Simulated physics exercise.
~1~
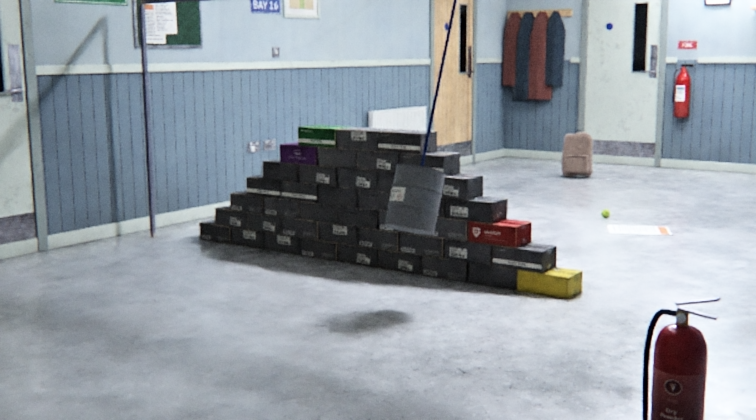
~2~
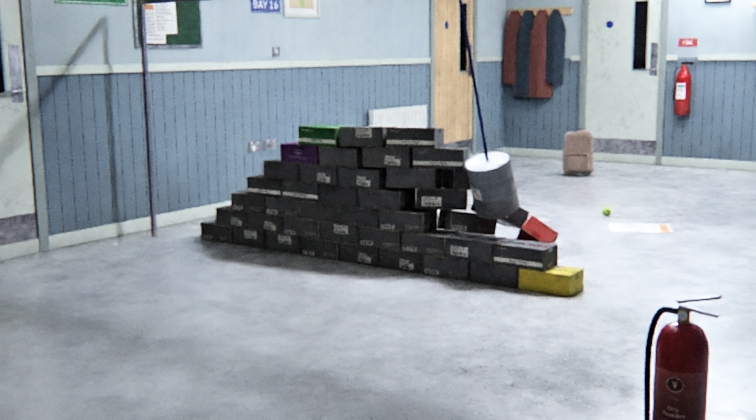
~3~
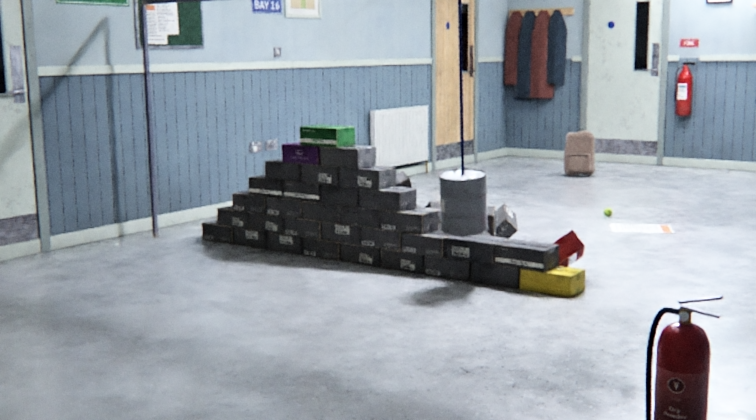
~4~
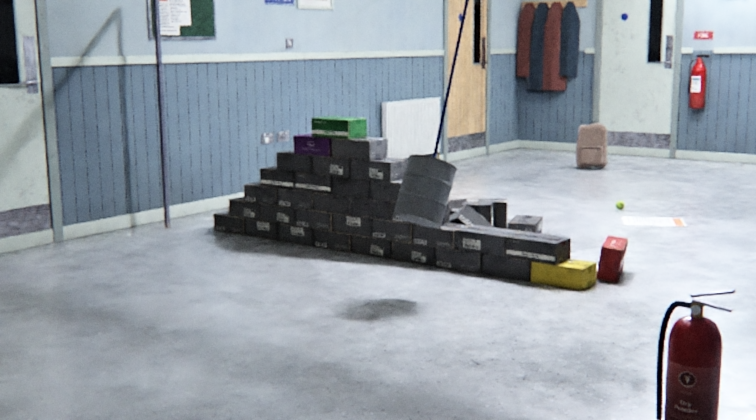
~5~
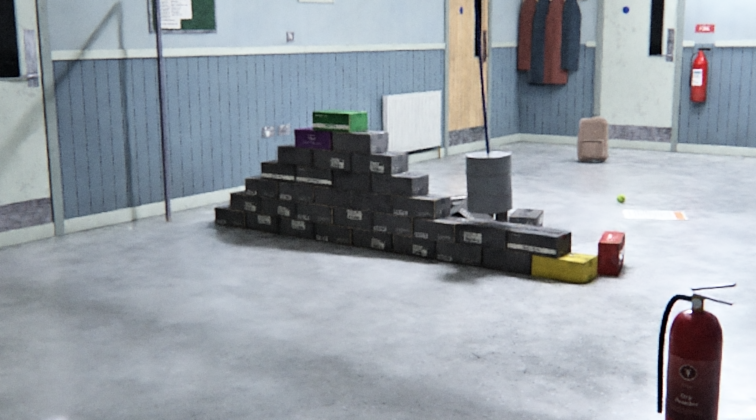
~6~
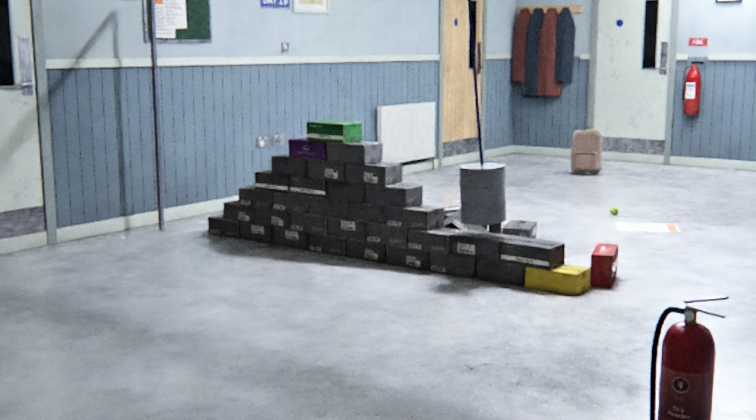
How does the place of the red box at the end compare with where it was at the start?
At the start the red box sits on the stepped right end of the wall, above the level of the yellow box. At the end it lies on the floor, just to the right of the yellow box.
